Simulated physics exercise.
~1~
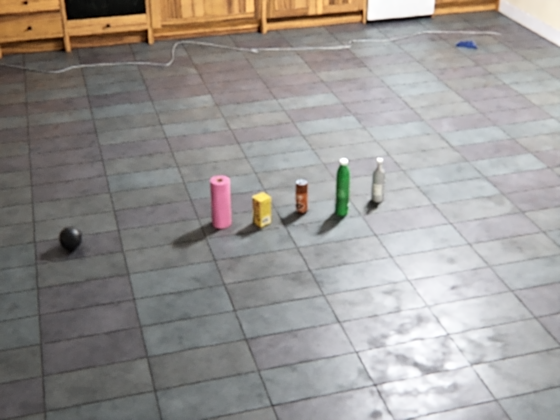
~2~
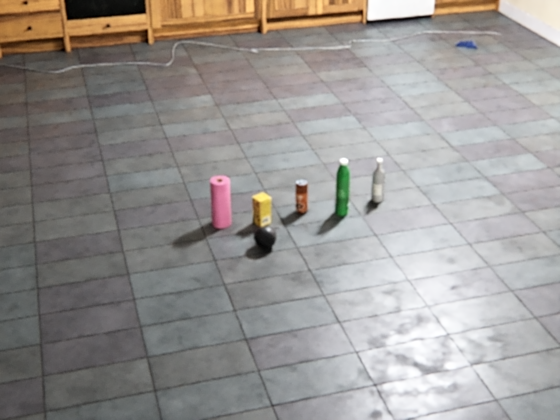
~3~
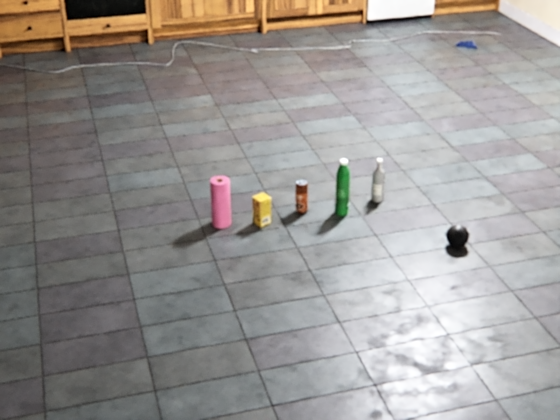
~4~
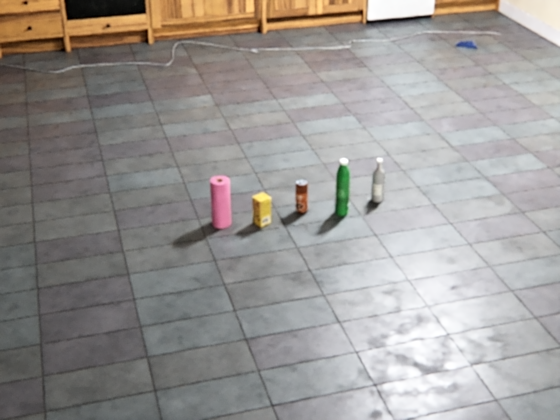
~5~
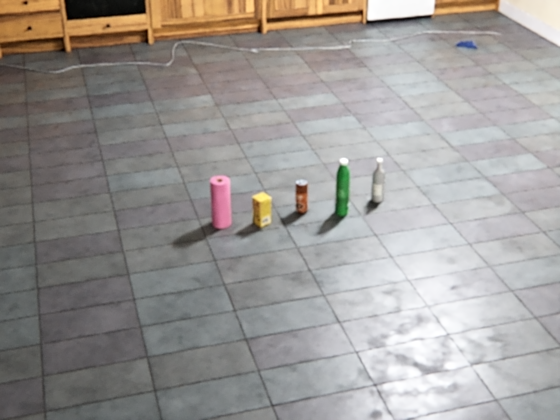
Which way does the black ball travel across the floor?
The black ball moves to the right, passing in front of the standing things.
